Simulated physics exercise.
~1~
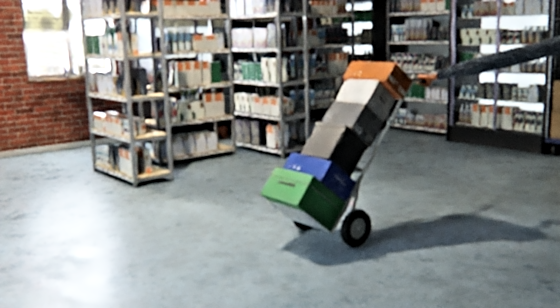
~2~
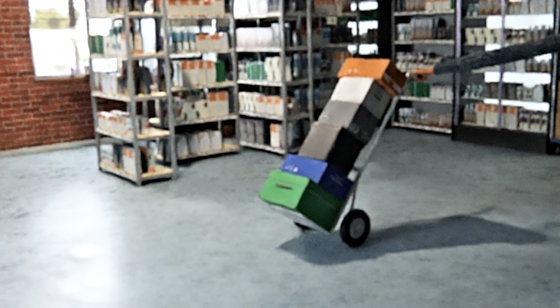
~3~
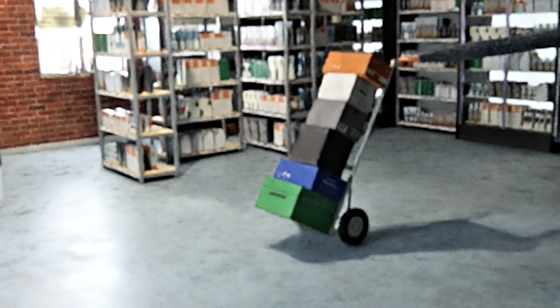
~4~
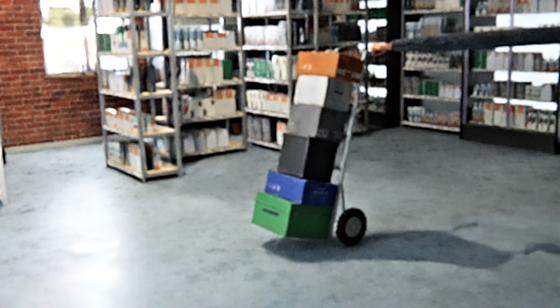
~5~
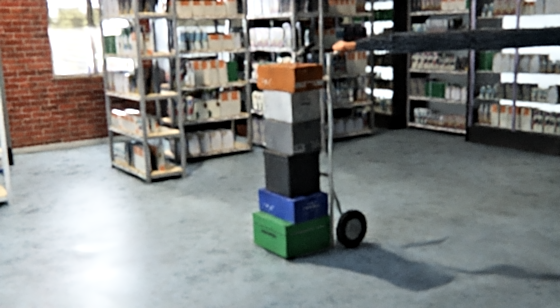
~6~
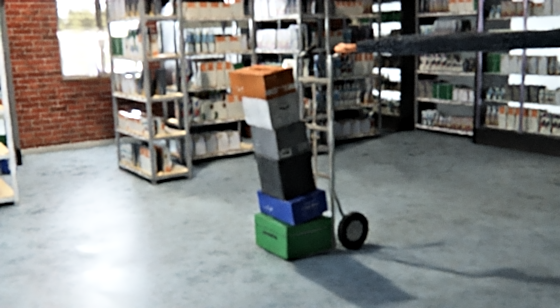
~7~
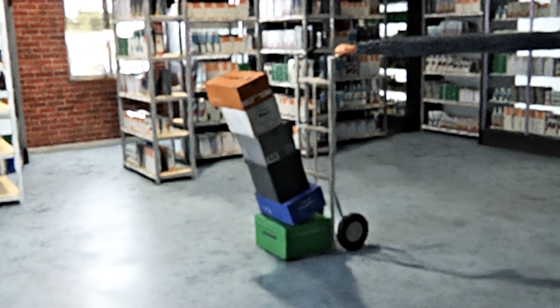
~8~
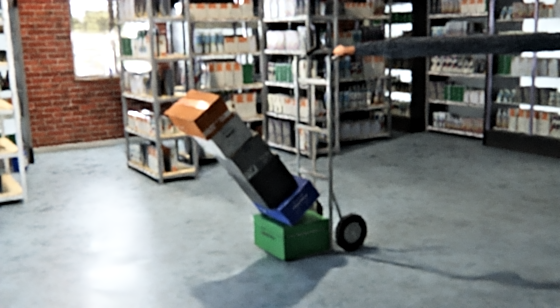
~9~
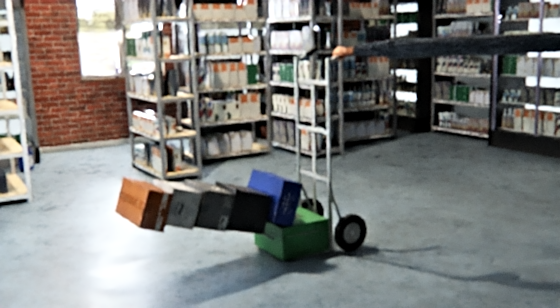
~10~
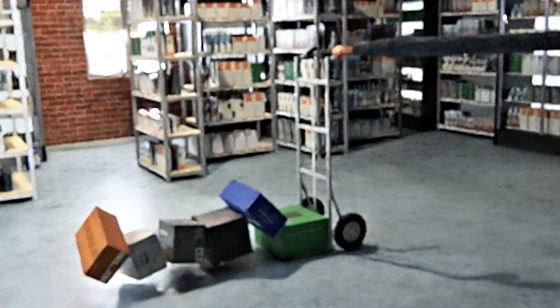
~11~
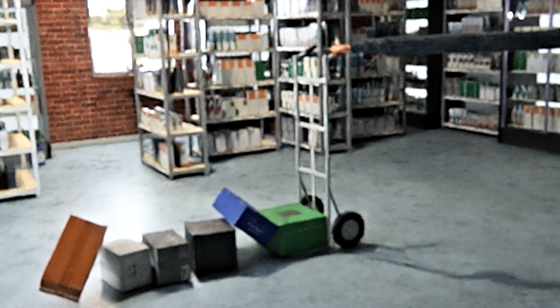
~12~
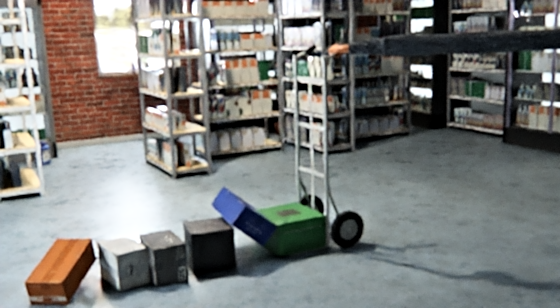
The clip opens on a two-wheeled hand truck leaning back to the right in a room of stocked shelves, an arm holding its handle. It carries a green toolbox at the bottom, then a blue box, a black tote, a grey parcel, a white parcel and an orange box. The arm tips the truck upright, and the stack above the green toolbox keeps leaning left. The upper boxes topple and spill onto the floor in a row. Finally, the orange box lies farthest left, while the blue box rests overturned and slanted against the green toolbox, still by the upright truck.
